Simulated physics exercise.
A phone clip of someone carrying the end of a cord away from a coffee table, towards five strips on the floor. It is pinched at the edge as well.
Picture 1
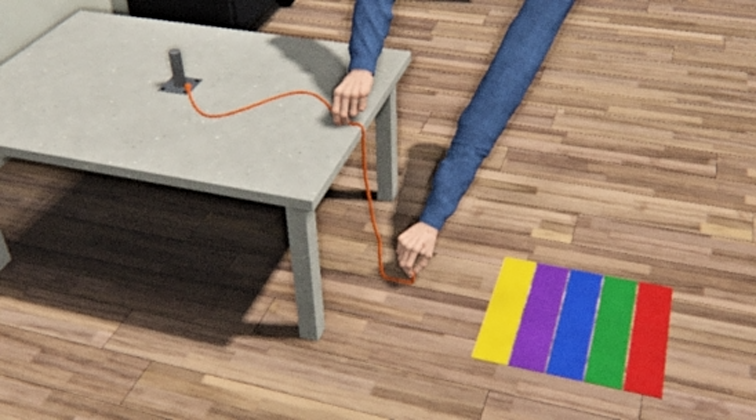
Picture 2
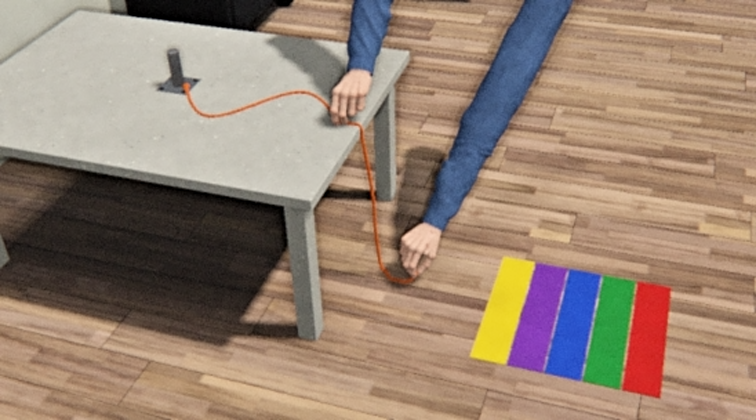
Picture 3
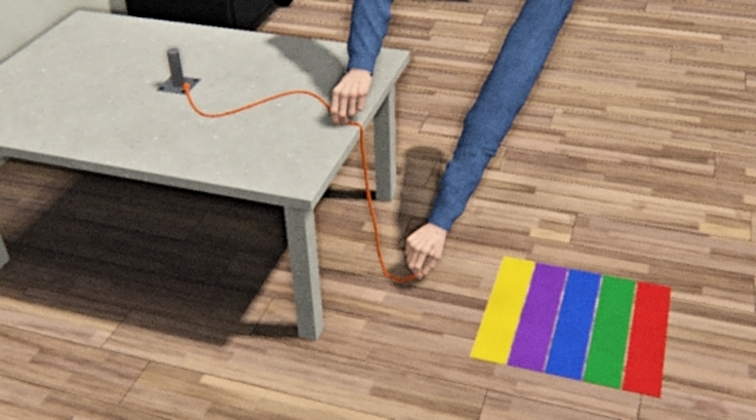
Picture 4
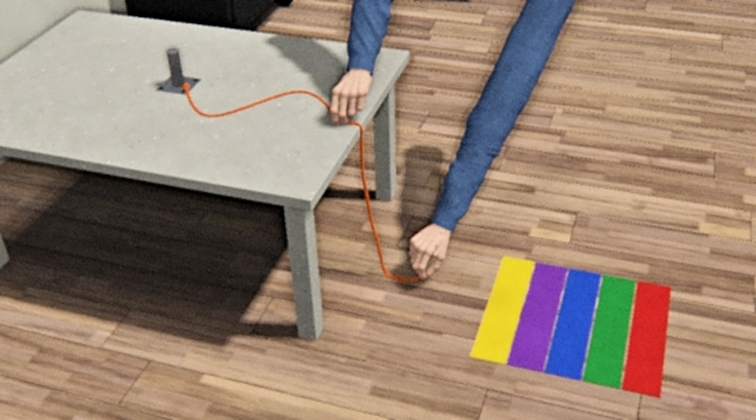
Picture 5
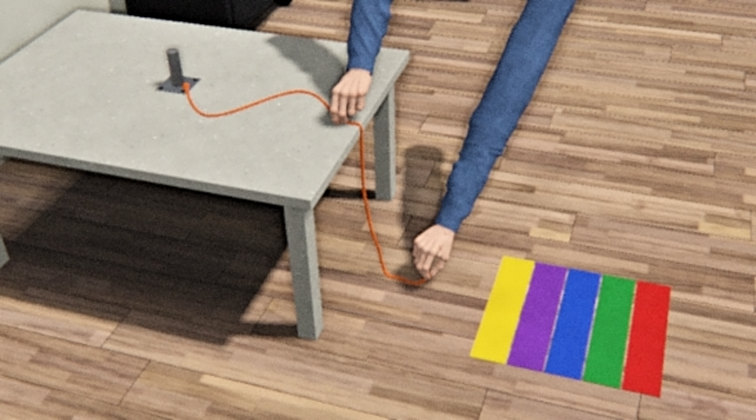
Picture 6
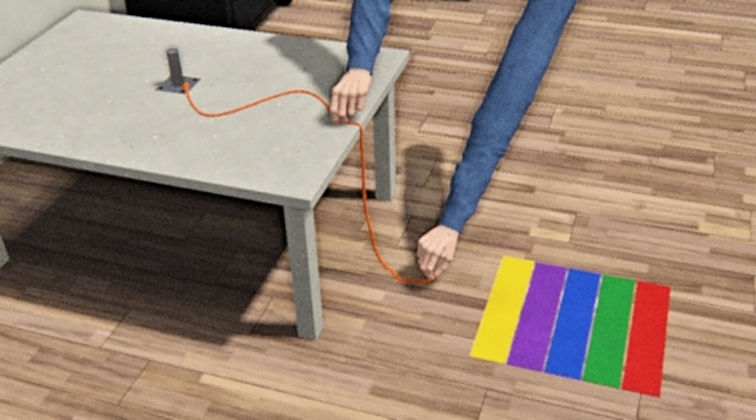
A person pinches an orange cord at the table edge and slowly draws its end right.
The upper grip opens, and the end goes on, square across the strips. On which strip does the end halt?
The end stops over the green strip.
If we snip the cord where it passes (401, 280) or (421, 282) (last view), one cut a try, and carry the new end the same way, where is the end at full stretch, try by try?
Try by try, around (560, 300) and (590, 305).
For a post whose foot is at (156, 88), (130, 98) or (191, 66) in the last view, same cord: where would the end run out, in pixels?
The places are (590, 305), (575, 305) and (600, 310).
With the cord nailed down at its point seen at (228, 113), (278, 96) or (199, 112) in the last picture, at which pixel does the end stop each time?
Near (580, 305), (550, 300) and (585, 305).
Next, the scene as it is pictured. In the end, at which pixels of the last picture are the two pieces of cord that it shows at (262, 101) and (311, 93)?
They go to (299, 108) and to (349, 117).
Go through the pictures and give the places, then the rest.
In the first frame, end (413, 273); yellow (495, 341); purple (531, 349); blue (569, 357); green (607, 365); red (645, 373).
In the second frame, end (417, 273); cord through (192, 103) (249, 107) (317, 97) (360, 130) (373, 201) (380, 261).
In the third frame, end (422, 274).
In the fourth frame, end (426, 275); cord through (191, 103) (249, 107) (317, 97) (360, 130) (368, 200) (382, 261).
In the fifth frame, end (429, 275).
In the sixth frame, end (434, 276); cord through (191, 102) (249, 106) (317, 97) (360, 129) (364, 200) (381, 261).
Early on, end near (549, 299); over purple.
Midway, end near (589, 306); over blue.
At the end of the slack, end near (613, 311); over green. It gets as far as the green strip.
